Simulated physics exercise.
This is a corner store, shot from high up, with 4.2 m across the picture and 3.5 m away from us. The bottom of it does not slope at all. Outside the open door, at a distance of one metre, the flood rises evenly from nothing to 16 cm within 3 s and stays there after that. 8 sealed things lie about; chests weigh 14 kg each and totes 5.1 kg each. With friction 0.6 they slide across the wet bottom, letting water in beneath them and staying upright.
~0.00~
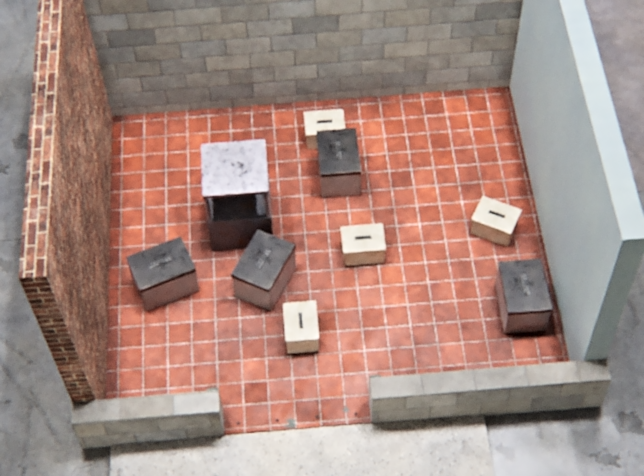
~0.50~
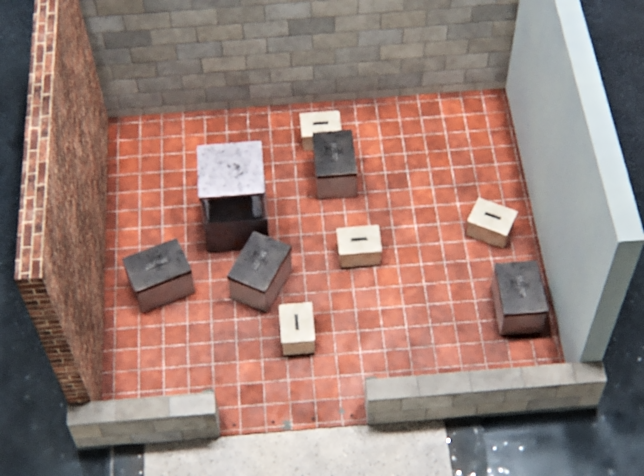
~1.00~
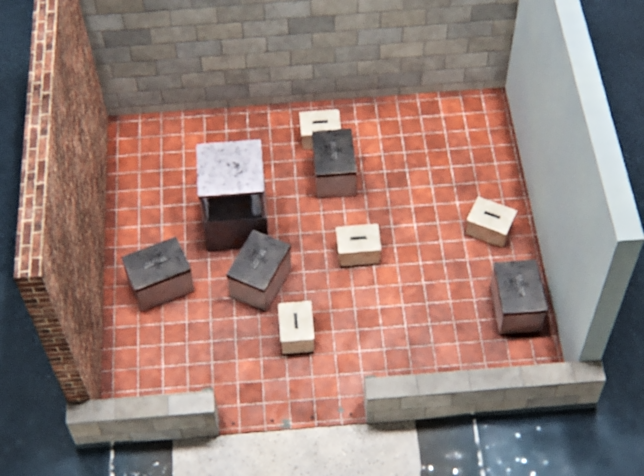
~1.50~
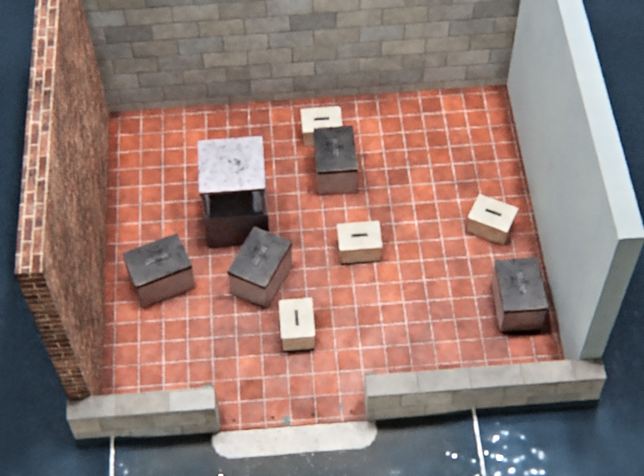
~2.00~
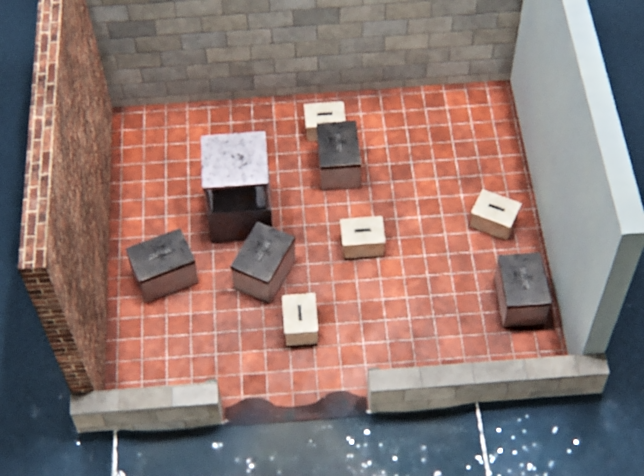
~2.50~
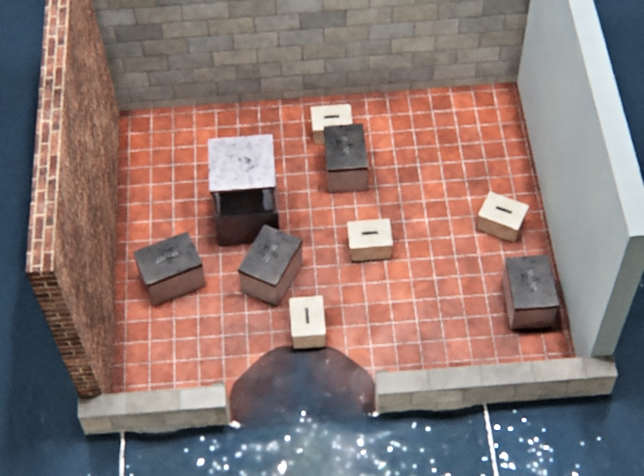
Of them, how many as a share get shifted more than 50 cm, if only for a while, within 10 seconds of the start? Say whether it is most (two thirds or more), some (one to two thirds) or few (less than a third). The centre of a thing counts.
Some.
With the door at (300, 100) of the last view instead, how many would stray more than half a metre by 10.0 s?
That would give 3.
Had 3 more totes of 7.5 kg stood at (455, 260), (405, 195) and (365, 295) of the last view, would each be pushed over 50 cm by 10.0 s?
Respectively, lower, higher and higher.
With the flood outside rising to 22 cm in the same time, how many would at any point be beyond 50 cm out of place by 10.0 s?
The answer would then be 6.
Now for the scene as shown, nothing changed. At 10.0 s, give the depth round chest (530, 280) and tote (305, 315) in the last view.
I'd estimate 3 cm for the first and 11 cm for the second.
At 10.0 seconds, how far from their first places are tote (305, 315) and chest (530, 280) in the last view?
300 cm, 0 cm.
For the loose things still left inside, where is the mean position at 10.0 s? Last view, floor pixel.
(360, 187).
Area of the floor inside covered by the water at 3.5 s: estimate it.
I'd estimate close to 2.0 m2.
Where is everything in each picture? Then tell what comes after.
A chest at (263, 259) rests on the ground; a tote at (301, 321), on the bottom; water covers 0.0 m2; 0 of 8 have shifted, in the first picture.
A chest at (259, 261) rests on the ground; a tote at (297, 322), on the bottom; 0.0 m2 under water; 0 of 8 have shifted, in the second picture.
A chest at (259, 259), on the bottom; a tote at (296, 321), on the bottom; water covers 0.0 m2; 0 of 8 have shifted, in the third picture.
A chest at (260, 256) rests on the ground; a tote at (297, 318) rests on the ground; 0.0 m2 under water; 0 of 8 have shifted, in the fourth picture.
A chest at (263, 251), on the bottom; a tote at (300, 313) rests on the ground; water covers 0.0 m2; 0 of 8 have shifted, in the fifth picture.
A chest at (270, 254) rests on the ground; a tote at (307, 316), on the bottom; 0.6 m2 under water; 0 of 8 have shifted, in the sixth picture.
After 3.5 s 0 of 8 are over 50 cm from their spots; 0 afloat.
After 4.5 s 1 of 8 are over 50 cm from their spots; 0 afloat.
After 7.0 s 3 of 8 are over 50 cm from their spots; 2 afloat.
After 10.0 s 5 of 8 are over 50 cm from their spots, and 5 have been at some point; 7 afloat.
